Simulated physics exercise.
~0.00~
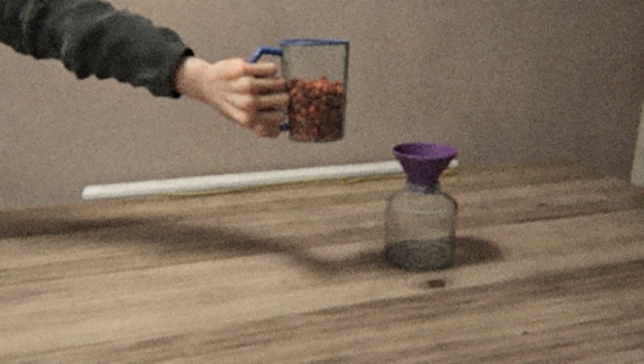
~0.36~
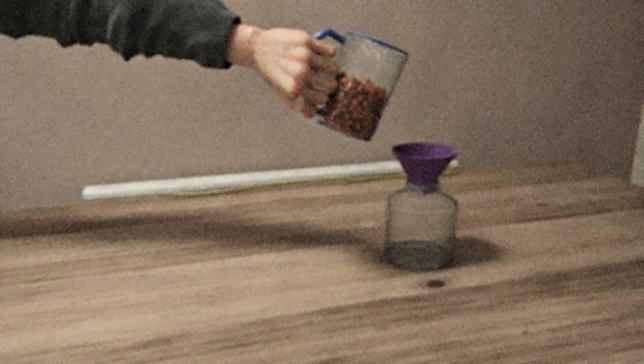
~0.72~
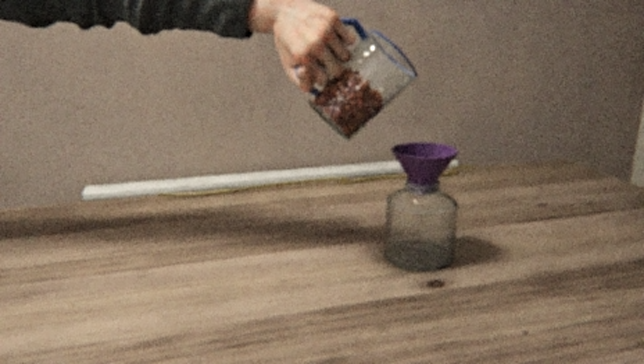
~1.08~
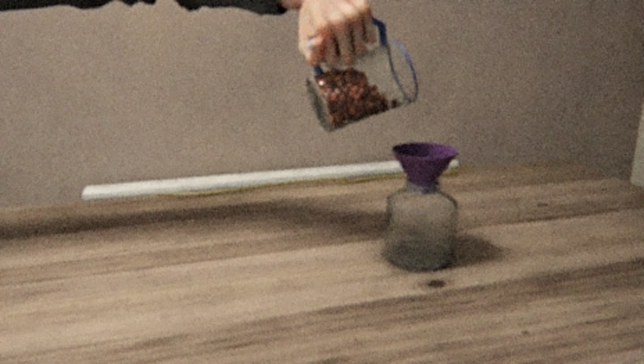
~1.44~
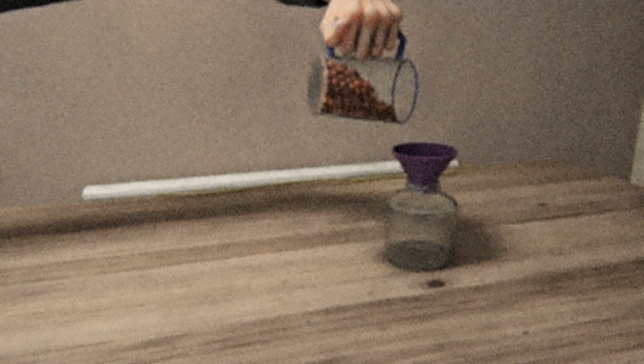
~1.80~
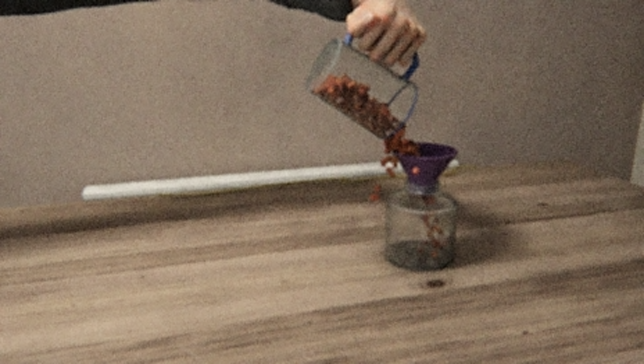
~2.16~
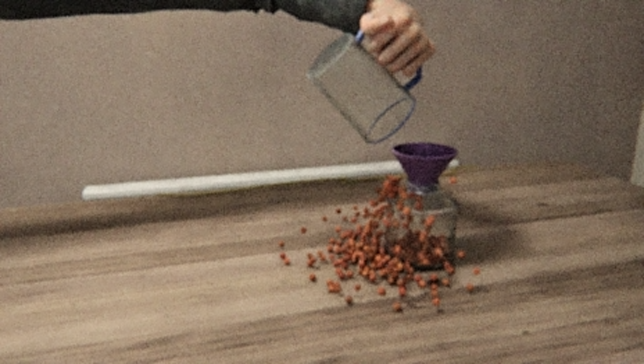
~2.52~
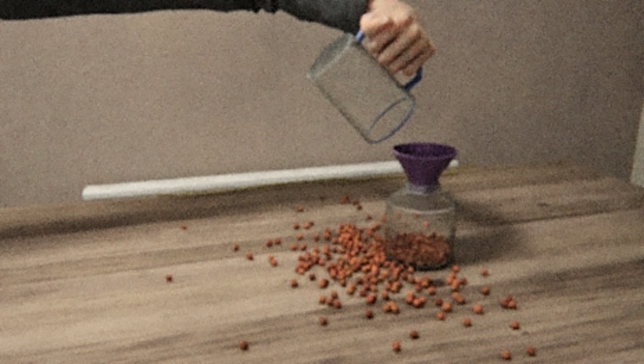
On a wooden tabletop, a hand tips reddish pellets from a clear cup toward a purple funnel, most spilling around the glass jar.
